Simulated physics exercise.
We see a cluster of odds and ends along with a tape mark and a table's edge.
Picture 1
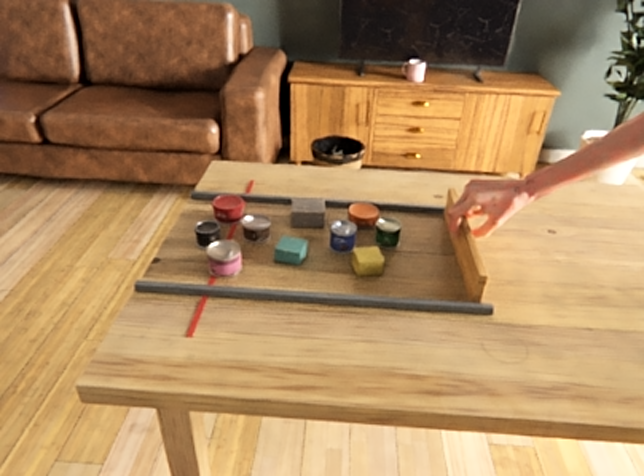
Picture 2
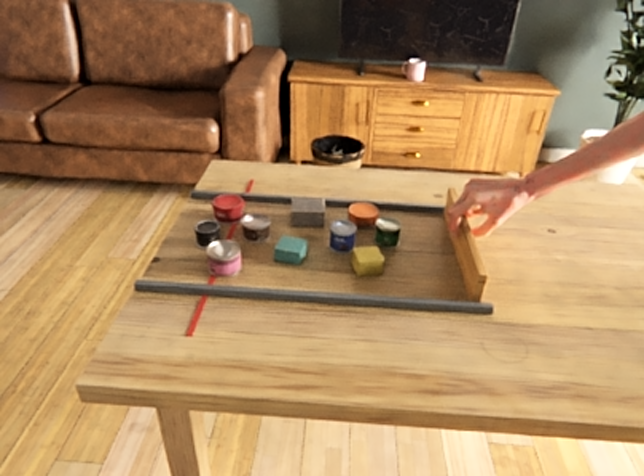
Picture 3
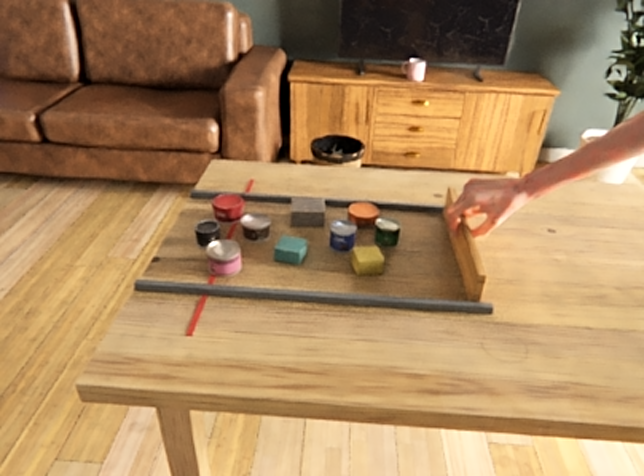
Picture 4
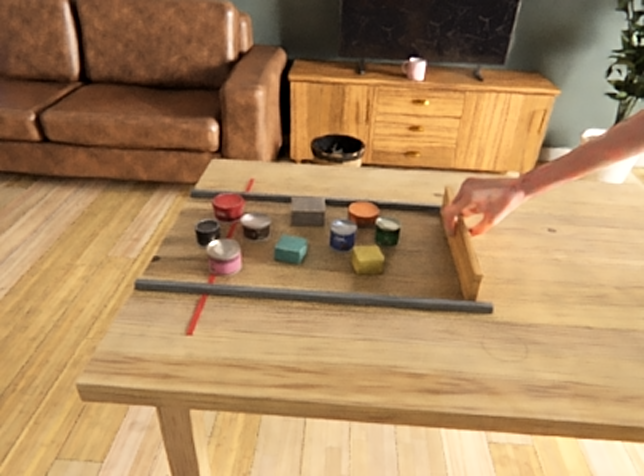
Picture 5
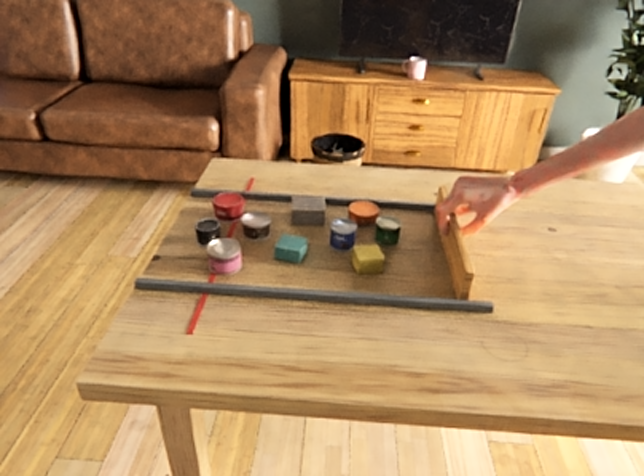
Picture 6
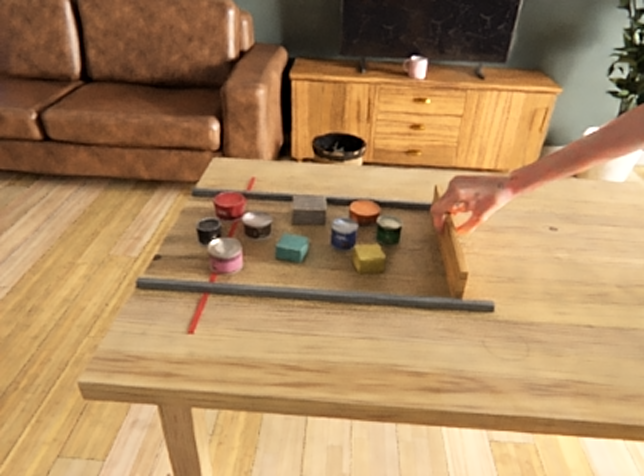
A wooden table with small tins and blocks on it fills a living room view, seen from slightly above, with a brown leather sofa and wooden cabinet behind. Between two grey rails sit red, black and pink containers near a red tape line at left, with grey, turquoise, orange, blue, green and yellow items rightward. A hand at right holds an upright board, at first still, then slides it slightly left, while the items stay put.
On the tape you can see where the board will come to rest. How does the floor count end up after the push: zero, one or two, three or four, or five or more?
The floor count ends at one or two.
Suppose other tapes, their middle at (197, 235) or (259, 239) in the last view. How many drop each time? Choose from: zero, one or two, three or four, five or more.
Count by try - more than four; no fall at all.
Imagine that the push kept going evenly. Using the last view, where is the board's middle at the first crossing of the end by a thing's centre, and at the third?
First around (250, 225), then around (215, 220).
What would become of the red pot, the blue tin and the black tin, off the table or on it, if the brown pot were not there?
Red pot - gone; blue tin - safe; black tin - safe.
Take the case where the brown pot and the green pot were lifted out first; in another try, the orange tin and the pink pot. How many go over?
The number is 1 for the first case and 0 for the second.
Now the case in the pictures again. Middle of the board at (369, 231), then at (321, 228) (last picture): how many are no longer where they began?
That makes 4 at the first spot and 6 at the second.
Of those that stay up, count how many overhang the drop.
Answer: 2.
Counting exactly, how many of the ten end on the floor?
1.
A little later, none off yet; black tin at rest near (209, 232); red pot at rest near (230, 207); pink pot at rest near (226, 257).
Next, none off yet; black tin at rest near (209, 232); red pot shifted a little near (221, 207); pink pot at rest near (226, 257).
When it is over, the number that fall off is one or two; down, red pot.
